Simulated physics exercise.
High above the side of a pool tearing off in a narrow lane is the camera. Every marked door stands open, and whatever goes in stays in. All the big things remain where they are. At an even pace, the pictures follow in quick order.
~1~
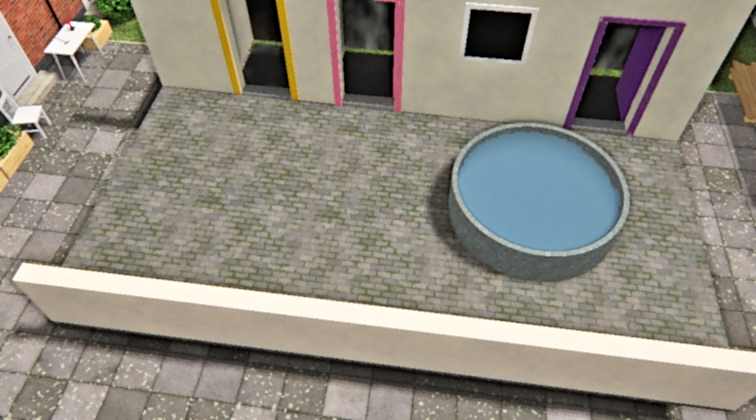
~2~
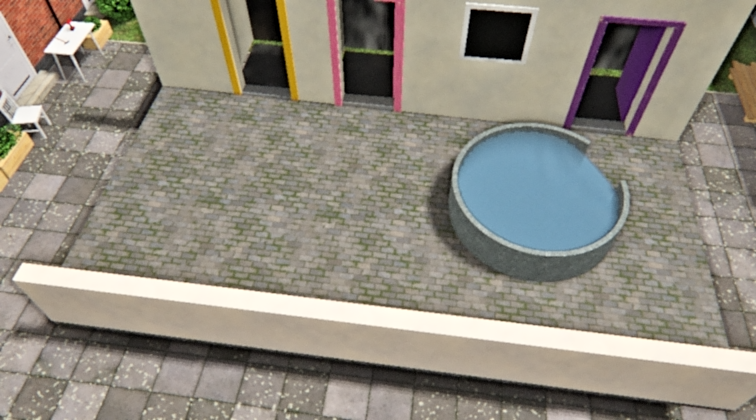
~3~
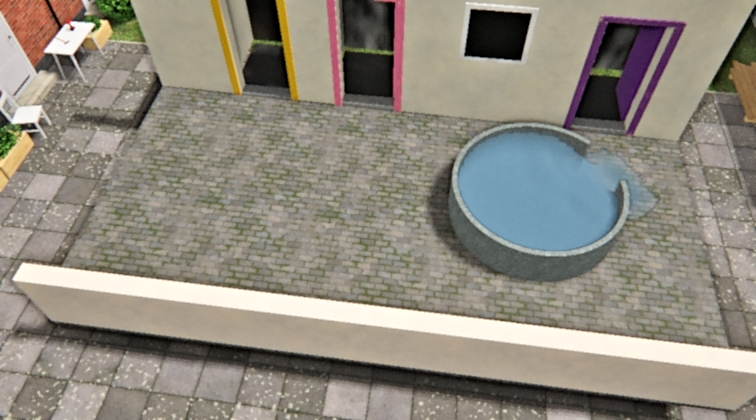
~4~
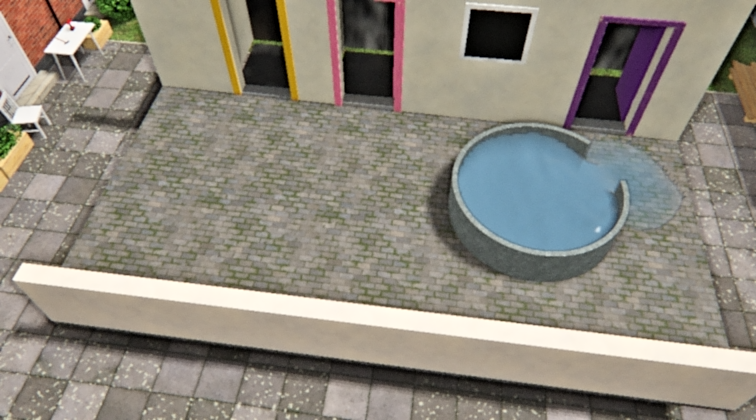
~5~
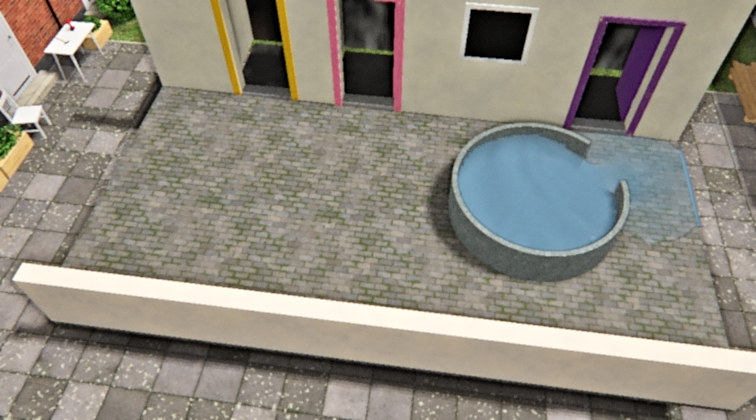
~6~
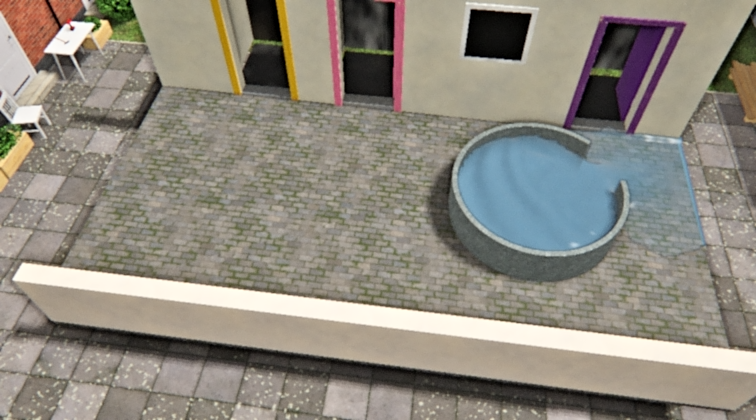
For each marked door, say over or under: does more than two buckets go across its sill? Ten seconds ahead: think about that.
At the end, the pink door is going to be at or under the line. The yellow door is going to be at or under the line. The purple door is going to be over the line.
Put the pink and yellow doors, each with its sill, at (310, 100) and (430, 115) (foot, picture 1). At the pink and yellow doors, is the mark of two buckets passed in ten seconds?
Pink door falls short, yellow door falls short.
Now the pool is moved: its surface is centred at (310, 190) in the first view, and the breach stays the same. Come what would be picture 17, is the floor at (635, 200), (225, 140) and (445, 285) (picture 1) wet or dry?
Point by point: Swamped; still bare; still bare.
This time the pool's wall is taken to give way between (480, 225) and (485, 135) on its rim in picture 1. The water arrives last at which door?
That's the purple-painted one.
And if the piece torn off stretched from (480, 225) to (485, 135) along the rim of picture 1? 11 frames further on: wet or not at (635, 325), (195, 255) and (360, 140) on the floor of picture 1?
Point by point: Unwetted; soaked; soaked.
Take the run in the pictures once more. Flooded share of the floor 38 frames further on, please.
I make it 10 per cent.
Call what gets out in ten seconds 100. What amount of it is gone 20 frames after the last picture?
Approximately 55 %.
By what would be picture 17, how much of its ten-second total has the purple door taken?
Around 45 %.
A moment on, water covers 10 % of the floor; the pink door not reached, the yellow door not reached, the purple door under two buckets in.
Next, water covers 10 % of the floor; the pink door not reached, the yellow door not reached, the purple door over two buckets in.
Then, water covers 10 % of the floor; the pink door not reached, the yellow door not reached, the purple door far over two buckets in.
Later, water covers 10 % of the floor; the pink door not reached, the yellow door not reached, the purple door far over two buckets in.
In the end, water covers 10 % of the floor; the pink door not reached, the yellow door not reached, the purple door far over two buckets in.
